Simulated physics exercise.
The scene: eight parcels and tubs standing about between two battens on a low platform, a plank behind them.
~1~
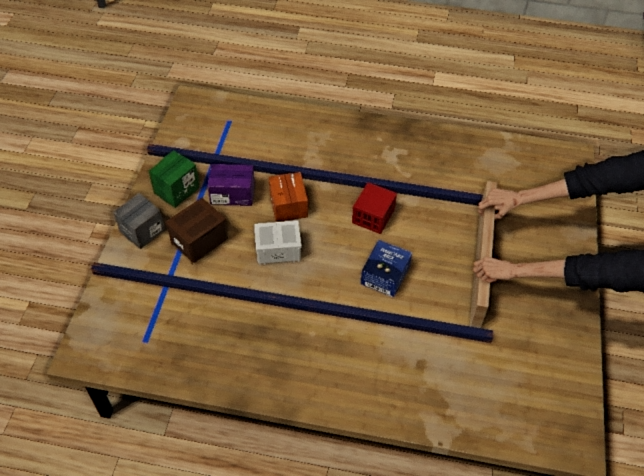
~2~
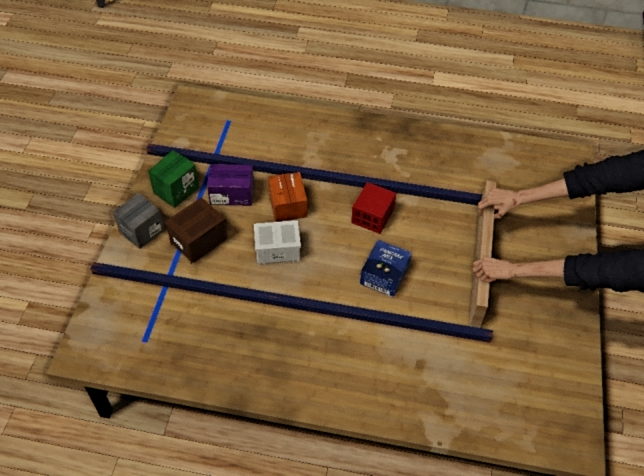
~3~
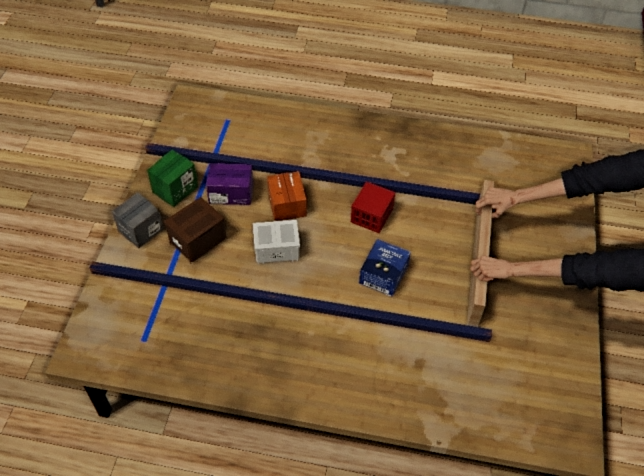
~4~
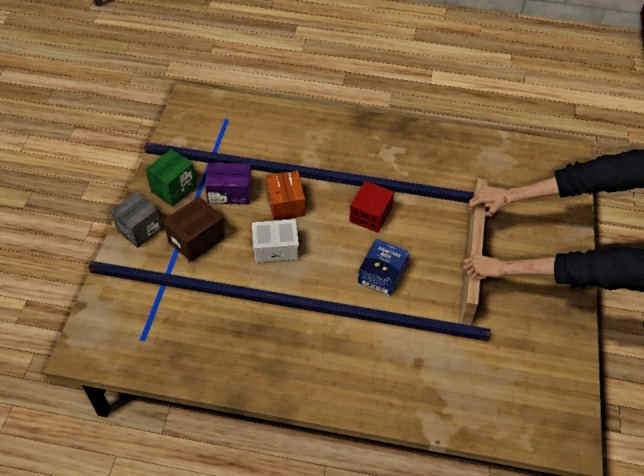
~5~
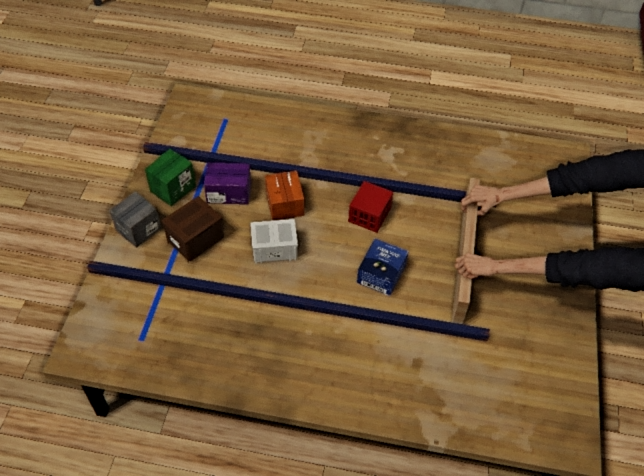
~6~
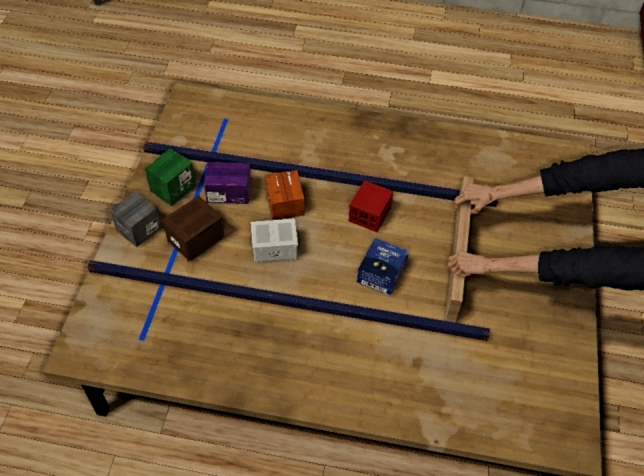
On a low wooden platform over a plank floor, seen from above at an angle, two dark blue battens run lengthwise and a blue tape line crosses near the left end. Between them, green, grey, brown and purple boxes cluster left, orange and white ones sit mid-way, and red and blue ones stand farther right. Two dark-sleeved arms slide a wooden plank slightly leftward, not touching the boxes, while the view barely shifts.
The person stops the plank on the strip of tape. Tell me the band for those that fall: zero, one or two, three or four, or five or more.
Here the number that fall off is three or four.
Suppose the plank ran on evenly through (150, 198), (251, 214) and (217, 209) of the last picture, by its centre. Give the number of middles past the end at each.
The counts: 6, 0 and 2.
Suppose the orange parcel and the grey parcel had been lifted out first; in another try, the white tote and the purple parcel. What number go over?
It would be 2 and 2.
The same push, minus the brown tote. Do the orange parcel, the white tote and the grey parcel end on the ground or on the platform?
The orange parcel survives, the white tote holds on, the grey parcel goes over.
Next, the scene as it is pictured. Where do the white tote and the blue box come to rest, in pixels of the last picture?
About (129, 206), and the other about (157, 231).
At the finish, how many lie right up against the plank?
It touches 2.
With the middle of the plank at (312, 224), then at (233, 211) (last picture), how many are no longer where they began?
4 and 8.
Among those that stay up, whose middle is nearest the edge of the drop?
The white tote ends nearest.
Soon after, none off yet; grey parcel at rest near (136, 219); green parcel at rest near (171, 177); brown tote at rest near (194, 229).
Then, none off yet; grey parcel at rest near (136, 219); green parcel at rest near (171, 177); brown tote moving near (191, 229).
Further on, none off yet; grey parcel moved about its own width near (98, 216); green parcel moved about its own width near (125, 174); brown tote moved about its own width near (131, 224).
At rest, the number that fall off is three or four; fallen, purple parcel, brown tote, green parcel and grey parcel.
